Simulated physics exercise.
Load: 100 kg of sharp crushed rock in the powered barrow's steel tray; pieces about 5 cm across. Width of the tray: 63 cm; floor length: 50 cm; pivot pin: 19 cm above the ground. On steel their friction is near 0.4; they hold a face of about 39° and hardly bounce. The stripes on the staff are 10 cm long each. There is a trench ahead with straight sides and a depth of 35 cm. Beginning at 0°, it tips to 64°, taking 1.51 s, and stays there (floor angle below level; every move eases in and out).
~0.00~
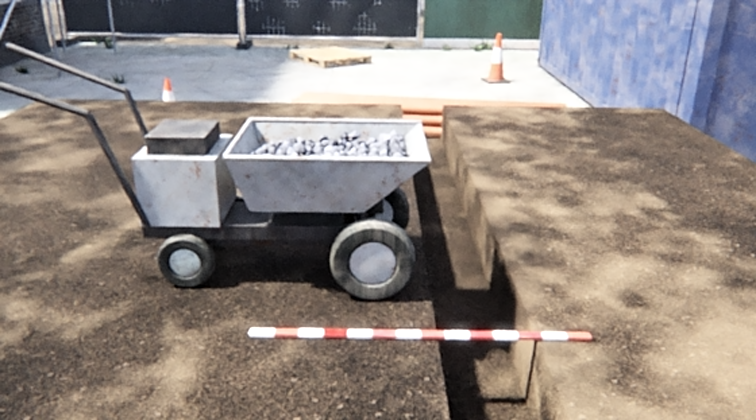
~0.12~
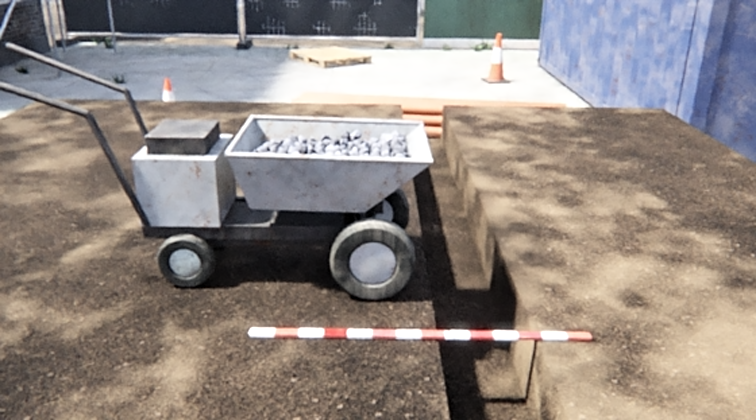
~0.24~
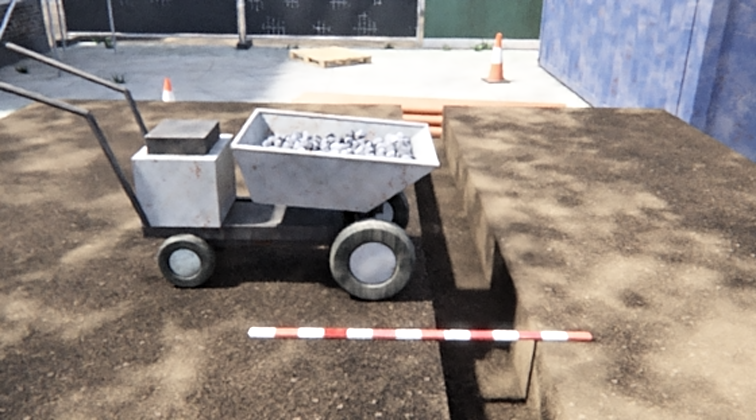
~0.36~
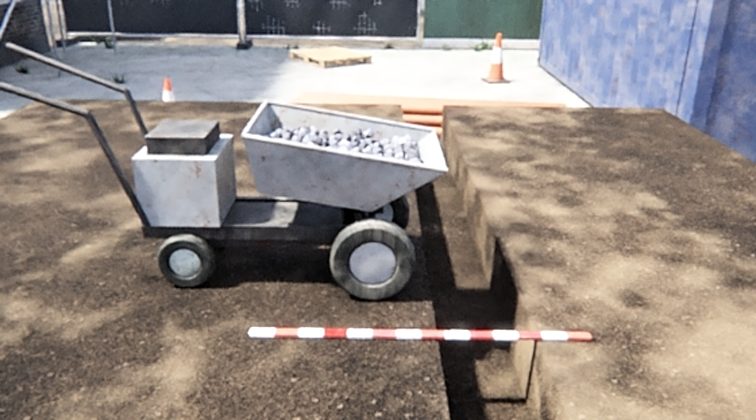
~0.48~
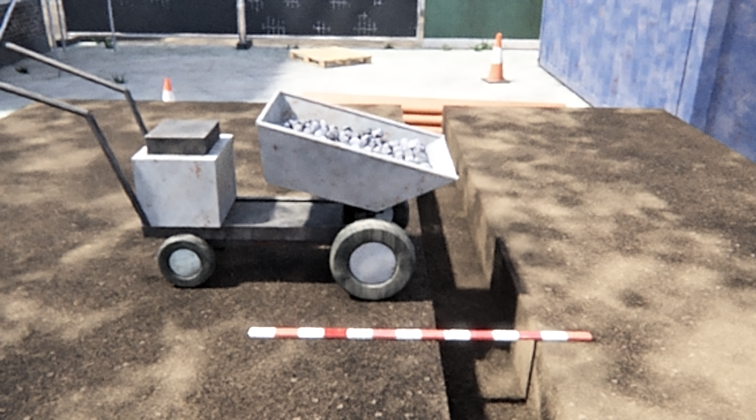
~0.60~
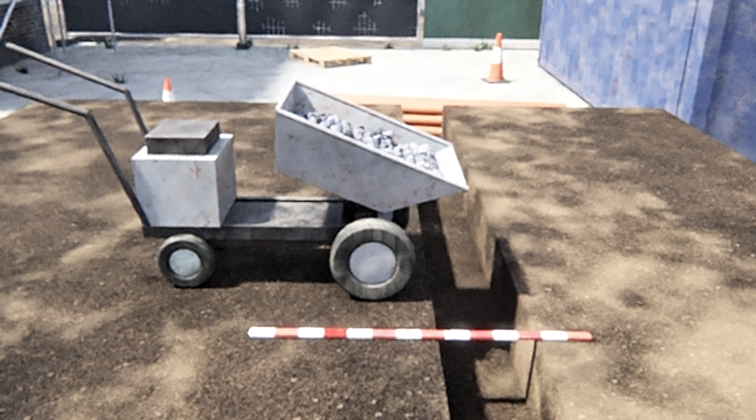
The metal tray of gray stones on a small wheeled cart tilted forward to the right, slowly at first, its back end rising and its front lip lowering over the trench while the cart stayed still.
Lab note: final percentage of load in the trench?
Approx. 70 %.
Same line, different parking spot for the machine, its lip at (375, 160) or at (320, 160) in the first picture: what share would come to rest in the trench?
Roughly 100 in a hundred, then 55 in a hundred.
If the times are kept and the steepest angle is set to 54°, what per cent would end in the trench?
Some 25% would finish there.
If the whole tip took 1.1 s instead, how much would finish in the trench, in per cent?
65 per cent.
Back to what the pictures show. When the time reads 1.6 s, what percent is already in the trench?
By that point it's something like 15 in a hundred.
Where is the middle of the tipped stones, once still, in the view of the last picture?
The tipped stones centre close to (493, 315).
After 1.1 s the floor is at 54°; 100 % in the tray; the foremost stones are at (473, 215).
After 1.6 s the floor is at 64°; 78 % in the tray, 16 % in the trench, 6 % past the trench; the foremost stones are at (532, 266).
After 2.0 s the floor is at 64°; 40 % in the tray, 31 % in the trench, 29 % past the trench; the foremost stones are at (581, 265).
After 3.9 s the floor is at 64°; 0 % in the tray, 70 % in the trench, 30 % past the trench; the foremost stones are at (601, 268).
